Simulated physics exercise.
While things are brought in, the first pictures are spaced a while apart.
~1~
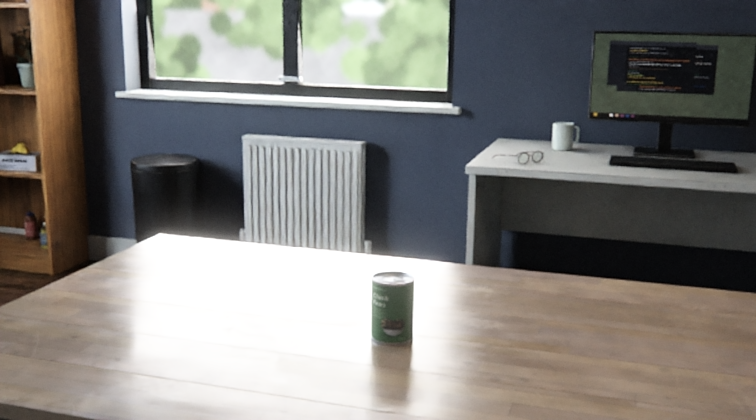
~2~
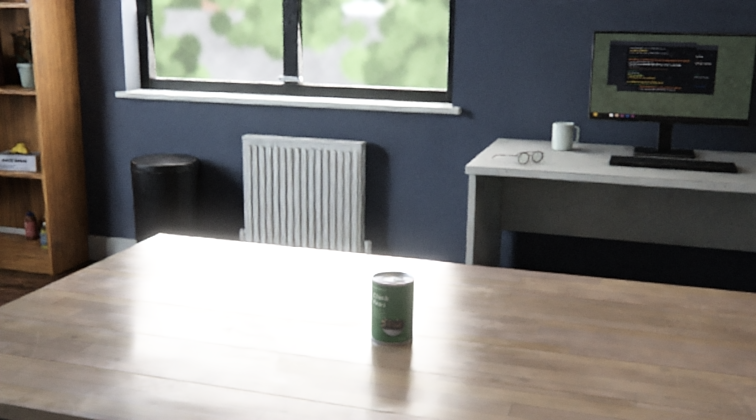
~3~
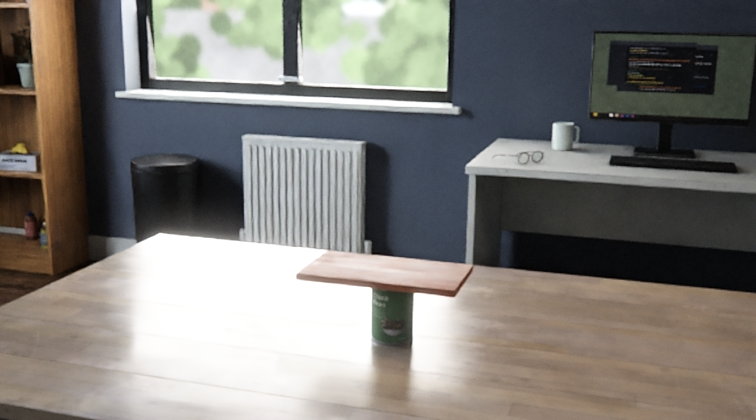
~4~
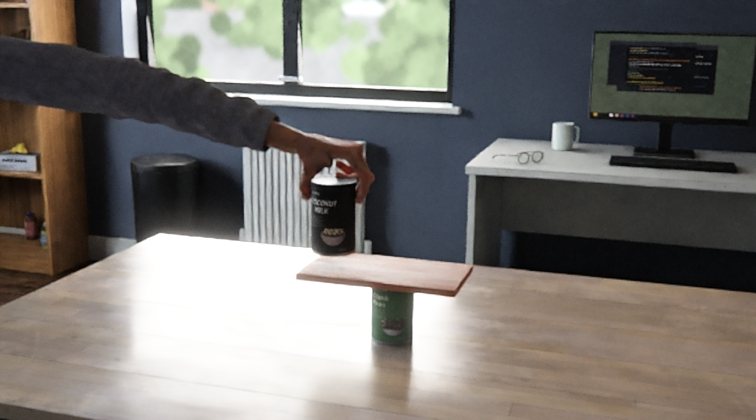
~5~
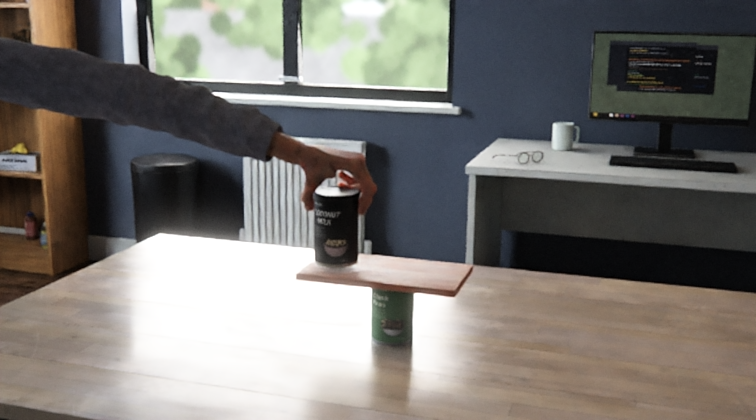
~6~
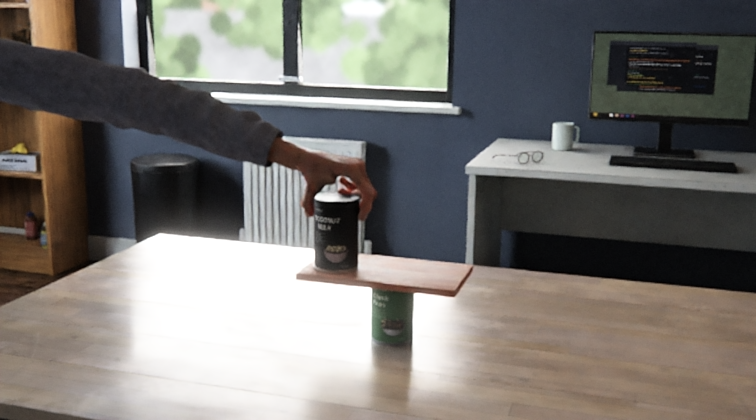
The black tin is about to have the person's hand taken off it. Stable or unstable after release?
Unstable.
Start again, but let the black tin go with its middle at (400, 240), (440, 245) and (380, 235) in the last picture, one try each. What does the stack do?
Try one - upright; try two - toppled; try three - upright.
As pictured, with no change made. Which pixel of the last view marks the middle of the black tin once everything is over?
Look near (275, 310) in the final picture.
Then, 0.30 s on from there, black tin now fallen; orange board turned 43° from how it was put.
Then, 0.40 s on from there, orange board turned 70° from how it was put.
Then, 0.60 s on from there, orange board turned 68° from how it was put.
In the end, fallen, black tin; toppled in the stack, orange board; green tin unmoved. At the end, from the last picture's camera, black tin near (275, 310). The stack gives way.
